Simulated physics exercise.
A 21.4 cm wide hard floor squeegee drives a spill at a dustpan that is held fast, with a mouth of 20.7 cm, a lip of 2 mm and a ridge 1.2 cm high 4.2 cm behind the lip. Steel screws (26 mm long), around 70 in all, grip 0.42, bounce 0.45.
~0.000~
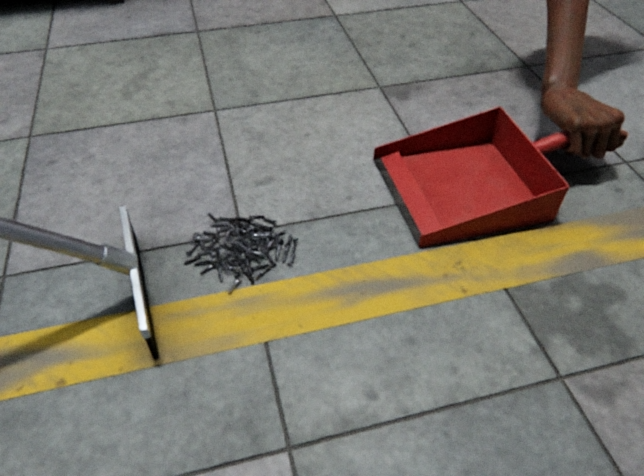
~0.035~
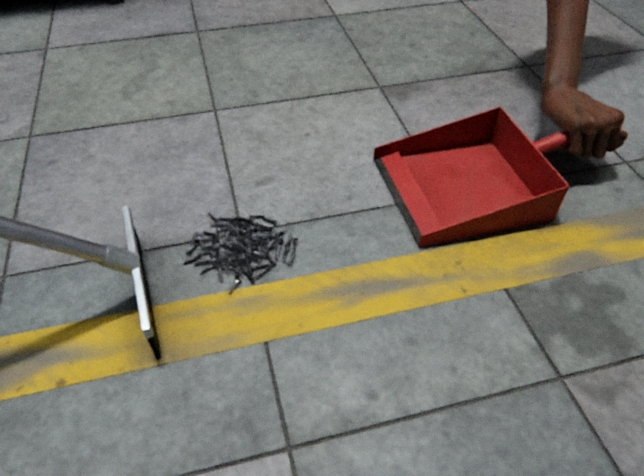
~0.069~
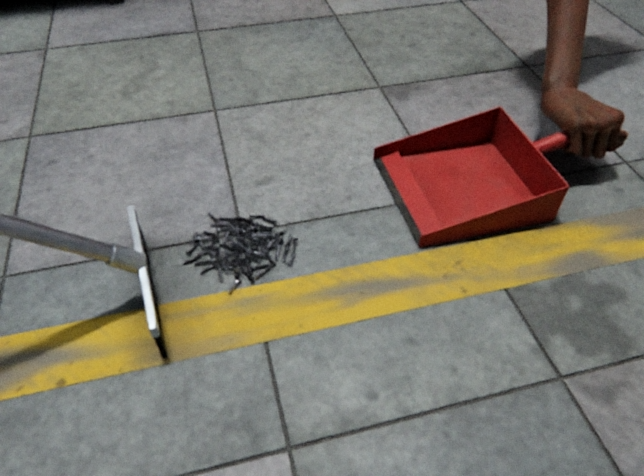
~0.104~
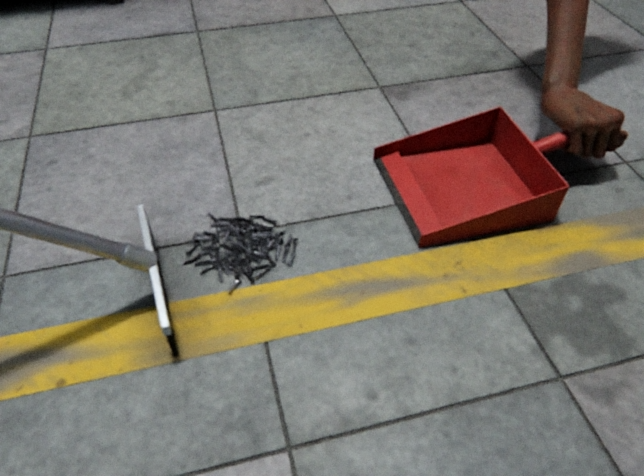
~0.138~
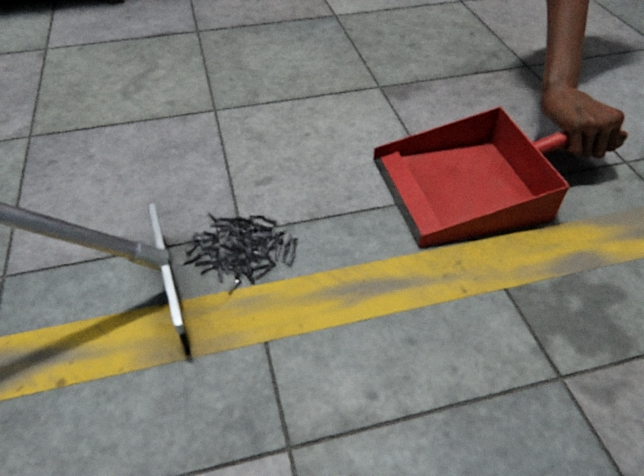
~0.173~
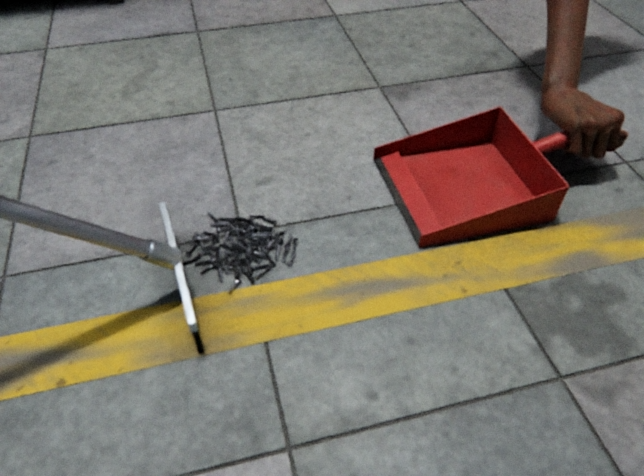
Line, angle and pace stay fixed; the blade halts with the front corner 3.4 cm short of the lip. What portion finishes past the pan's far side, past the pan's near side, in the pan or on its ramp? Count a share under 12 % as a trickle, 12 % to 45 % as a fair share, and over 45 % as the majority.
Past the pan's far side: A trickle. Past the pan's near side: A fair share. In the pan or on its ramp: A trickle.
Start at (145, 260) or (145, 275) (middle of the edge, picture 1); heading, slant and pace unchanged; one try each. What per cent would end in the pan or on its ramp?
The two tries give about 5 % and about 0 %.
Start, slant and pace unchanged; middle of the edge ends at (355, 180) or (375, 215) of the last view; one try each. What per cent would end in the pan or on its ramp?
The two tries give roughly 0 and 5 %.
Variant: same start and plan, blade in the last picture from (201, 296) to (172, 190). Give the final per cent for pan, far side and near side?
Pan: 0, far side: 25, near side: 5.
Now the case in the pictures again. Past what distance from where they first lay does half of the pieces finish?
It comes to some 22 cm.
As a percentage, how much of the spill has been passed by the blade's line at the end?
Close to 30 percent.
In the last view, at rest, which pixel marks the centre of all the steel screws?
Around (386, 225).
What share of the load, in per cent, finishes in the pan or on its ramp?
Roughly 5 %.
After 0.49 s, middle of the blade 20 cm from the lip; 0 % over the lip, far side 0 %, near side 10 %.
After 0.71 s, middle of the blade 10 cm from the lip; 0 % over the lip, far side 0 %, near side 15 %.
After 1.04 s, middle of the blade 5 cm from the lip; 5 % over the lip, far side 0 %, near side 20 %.
At rest (1.4 s), far side 0 %, near side 20 %, pan 5 %, in front of the lip or behind the blade 80 %.
